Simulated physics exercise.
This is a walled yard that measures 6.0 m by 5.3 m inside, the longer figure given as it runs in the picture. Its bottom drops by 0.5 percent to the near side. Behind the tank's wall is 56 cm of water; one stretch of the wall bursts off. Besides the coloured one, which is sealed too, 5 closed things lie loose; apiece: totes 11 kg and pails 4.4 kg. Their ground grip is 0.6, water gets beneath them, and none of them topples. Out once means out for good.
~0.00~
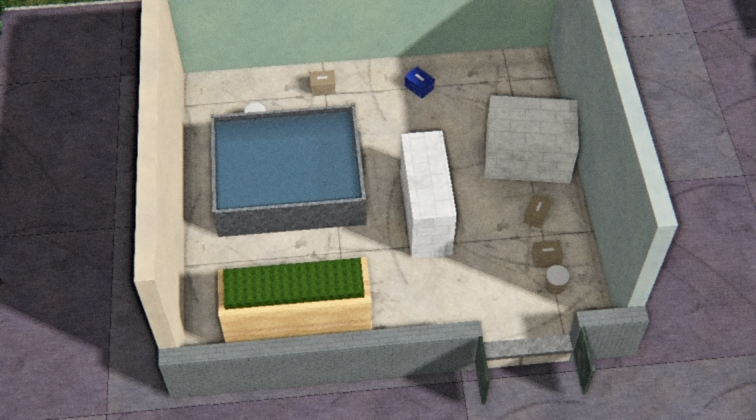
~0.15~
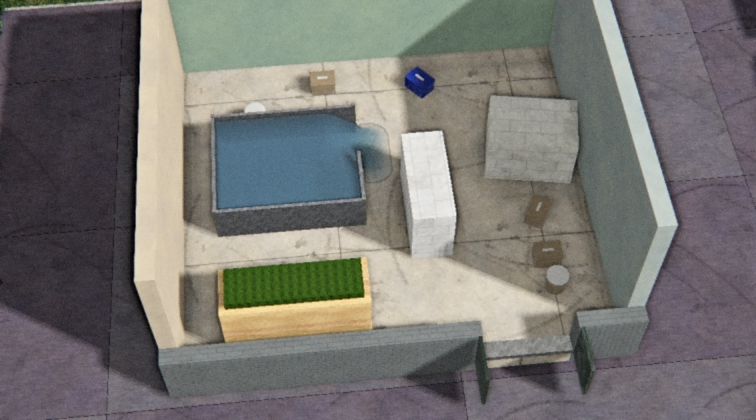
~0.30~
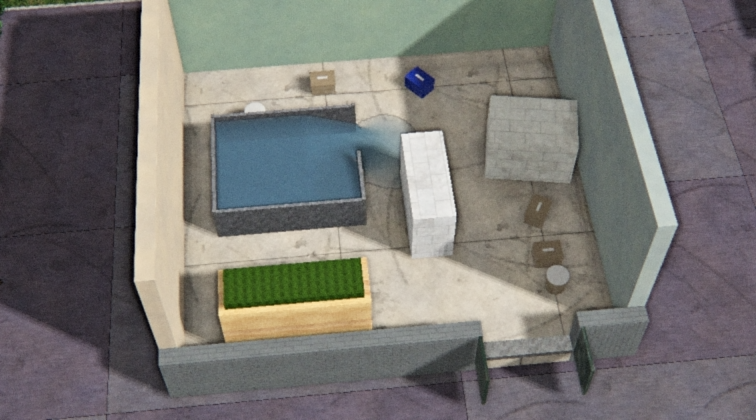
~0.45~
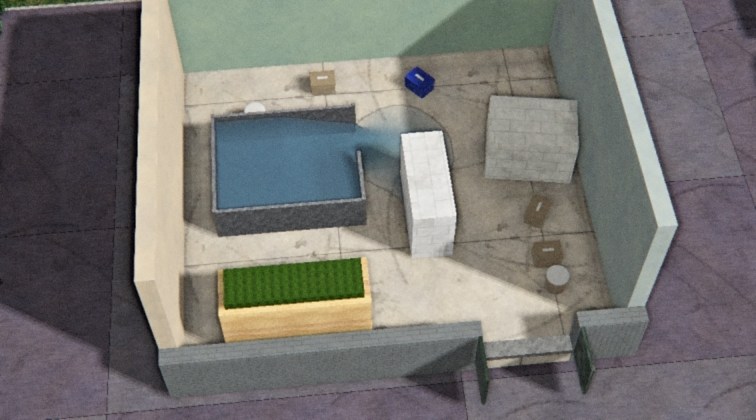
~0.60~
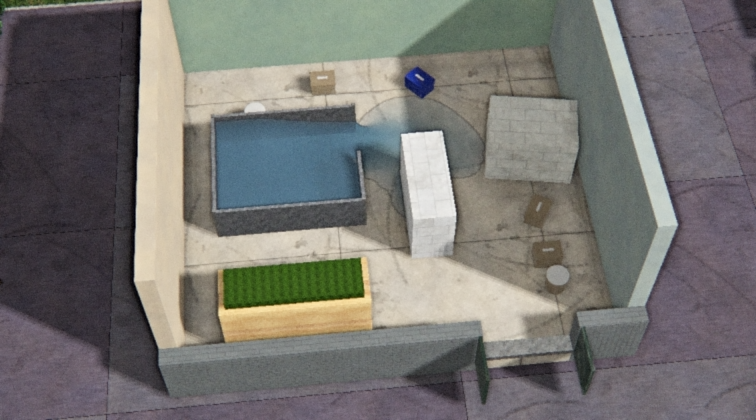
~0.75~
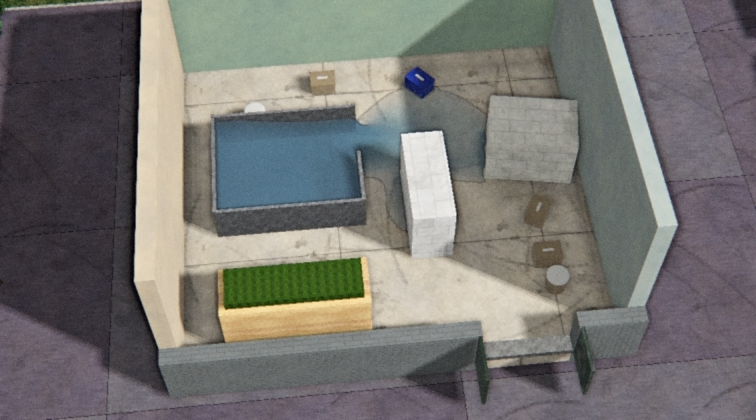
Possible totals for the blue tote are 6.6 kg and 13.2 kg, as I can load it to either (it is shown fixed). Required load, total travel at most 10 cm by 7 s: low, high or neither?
Neither.
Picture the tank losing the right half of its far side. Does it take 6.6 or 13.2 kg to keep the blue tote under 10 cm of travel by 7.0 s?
Then neither weight holds it.
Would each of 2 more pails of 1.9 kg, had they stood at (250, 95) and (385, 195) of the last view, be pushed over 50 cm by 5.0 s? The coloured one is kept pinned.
One after the other: Does not reach it, then does not reach it.
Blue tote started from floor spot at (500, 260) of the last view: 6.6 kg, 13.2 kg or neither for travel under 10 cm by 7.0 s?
Going by the scene, only the heavier one works.
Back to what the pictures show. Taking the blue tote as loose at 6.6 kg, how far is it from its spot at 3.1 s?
Shift: About 200 cm.
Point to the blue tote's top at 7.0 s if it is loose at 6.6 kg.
Near (468, 109).
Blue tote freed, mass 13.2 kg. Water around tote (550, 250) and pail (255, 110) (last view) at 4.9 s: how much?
Depth approx. 3 cm / 0 cm.
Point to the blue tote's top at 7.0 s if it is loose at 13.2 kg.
I'd look near (550, 96).
After 1.4 s the blue tote would be 47 cm from its start with 6.6 kg and 30 cm from its start with 13.2 kg; 6 cm of water round it then.
After 3.1 s the blue tote would be 181 cm from its start with 6.6 kg and 128 cm from its start with 13.2 kg; 24 cm of water round it then.
After 4.9 s the blue tote would be 200 cm from its start with 6.6 kg and 159 cm from its start with 13.2 kg; 17 cm of water round it then.
After 7.0 s the blue tote would be 102 cm from its start with 6.6 kg and 209 cm from its start with 13.2 kg; 16 cm of water round it then.
